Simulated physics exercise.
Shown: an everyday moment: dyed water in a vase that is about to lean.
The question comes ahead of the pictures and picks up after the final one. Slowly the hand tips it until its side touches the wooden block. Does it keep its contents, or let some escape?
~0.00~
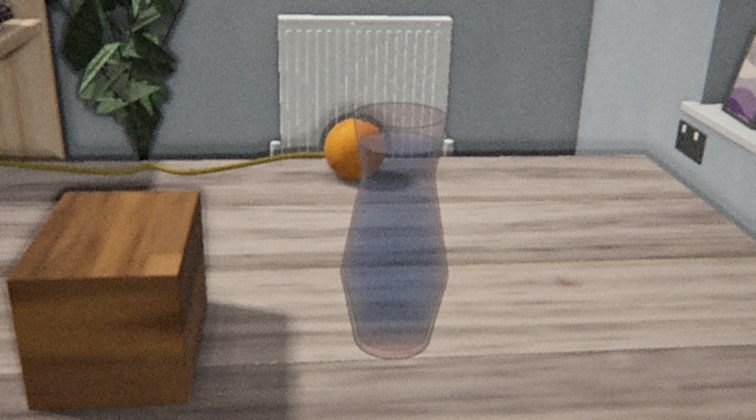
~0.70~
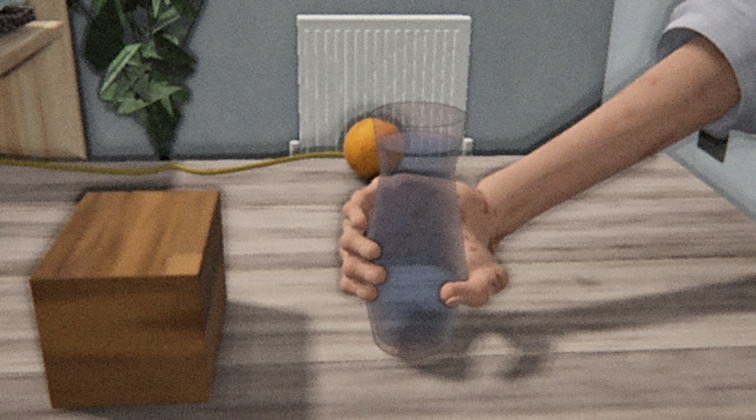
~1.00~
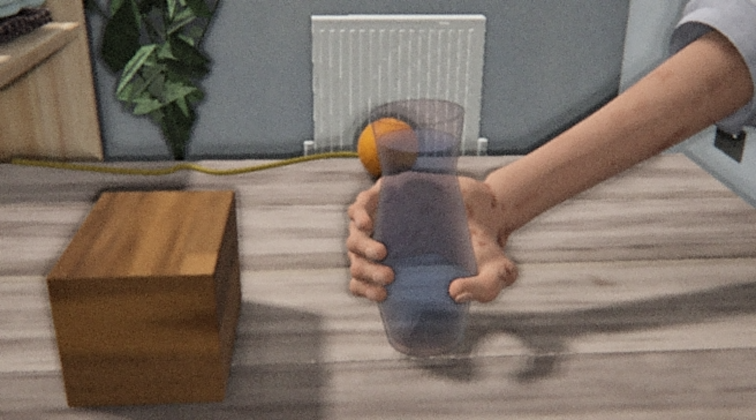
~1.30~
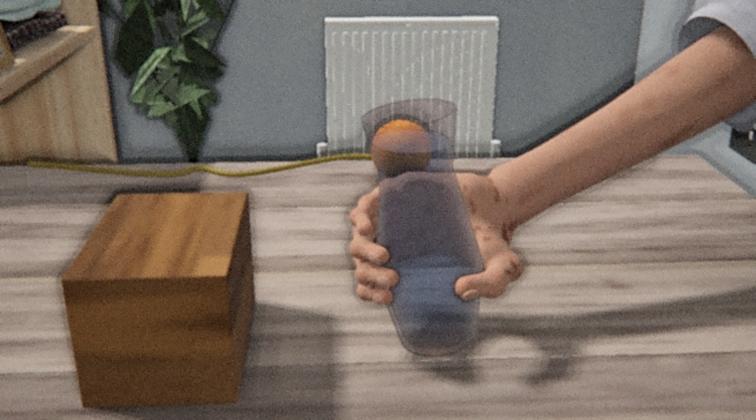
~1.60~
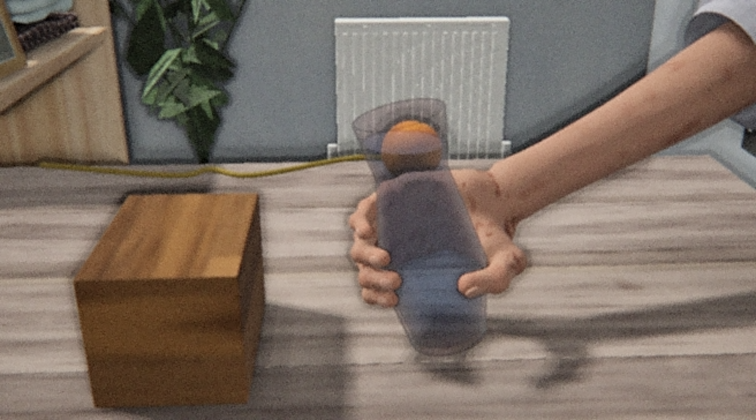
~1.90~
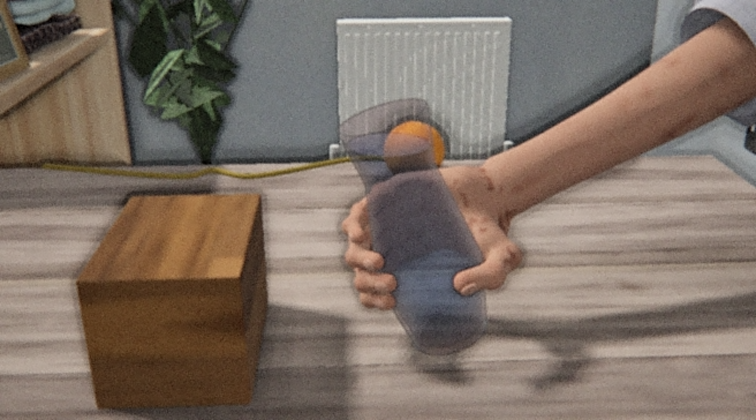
It lets some escape.
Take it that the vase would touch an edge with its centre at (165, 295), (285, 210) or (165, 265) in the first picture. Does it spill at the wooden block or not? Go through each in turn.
Taking each try in turn, it splashes out, then makes it through, then splashes out.
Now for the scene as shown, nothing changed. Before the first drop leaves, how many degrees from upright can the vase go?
About 40°.
Around 2.5 s, the vase leans by about 30°; none is lost.
Around 3.1 s, the vase leans by about 45°; it has lost some; nearly all of the dyed water is inside.
Around 4.5 s, the vase leans by about 50°, against the wooden block; it has lost some; nearly all of the dyed water is inside.
